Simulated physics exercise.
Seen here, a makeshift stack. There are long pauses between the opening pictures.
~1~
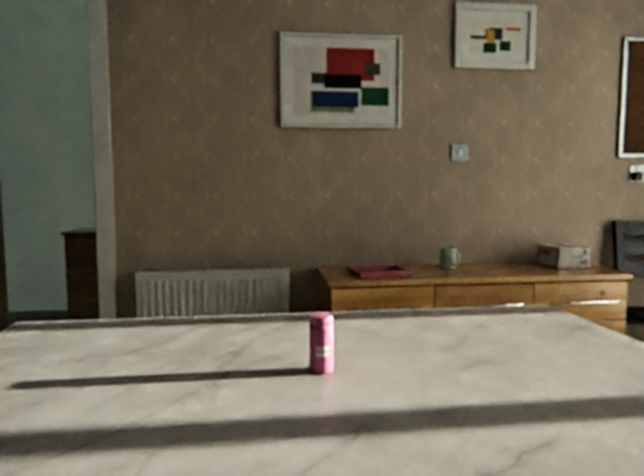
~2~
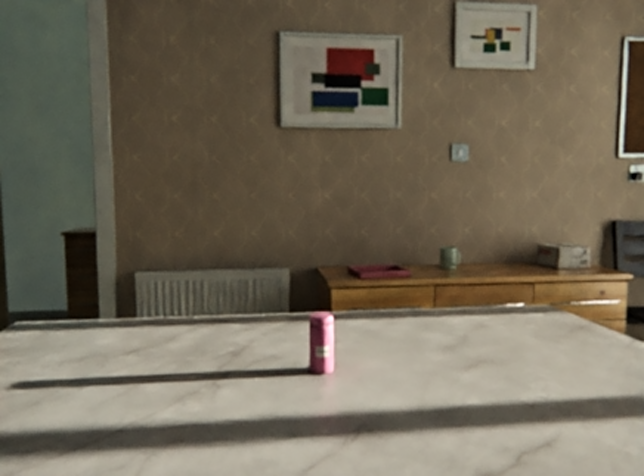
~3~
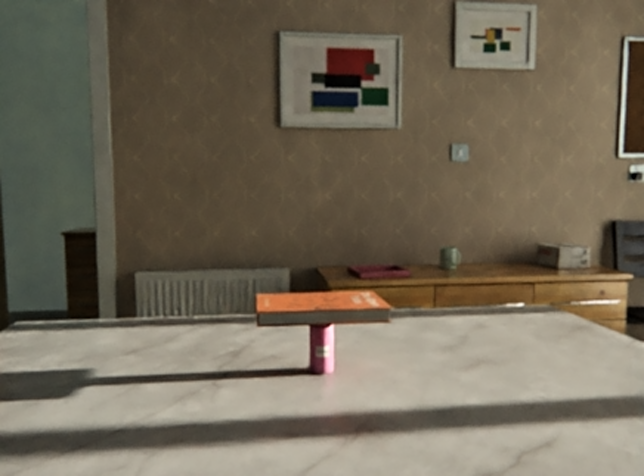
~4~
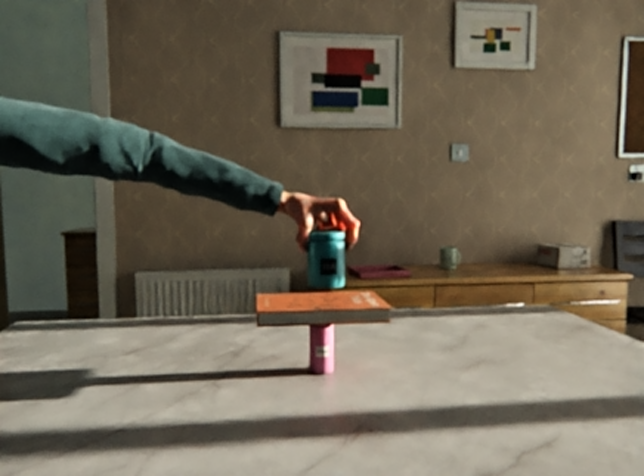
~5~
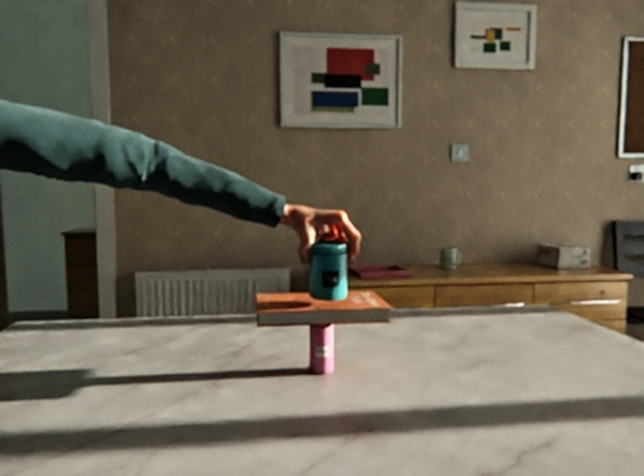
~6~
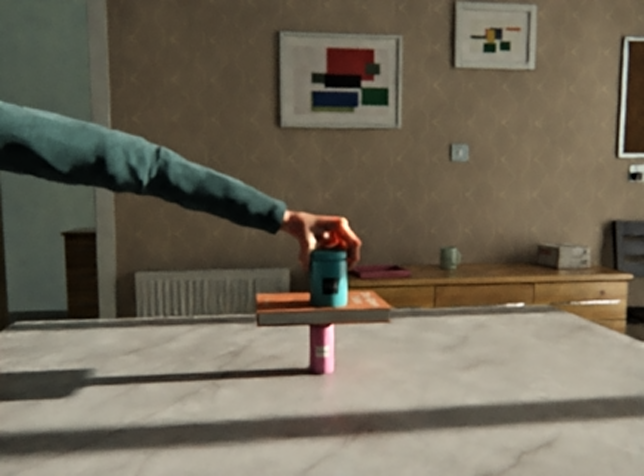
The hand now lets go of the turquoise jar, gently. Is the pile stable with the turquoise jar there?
In the end the stack holds.
Then, 0.20 s past the last view, nothing moves.
Then, 0.50 s past the last view, turquoise jar resting near (328, 278).
Finally, all 3 still in place. Final places as the last picture's camera would see them, turquoise jar near (328, 278). The stack stays up.
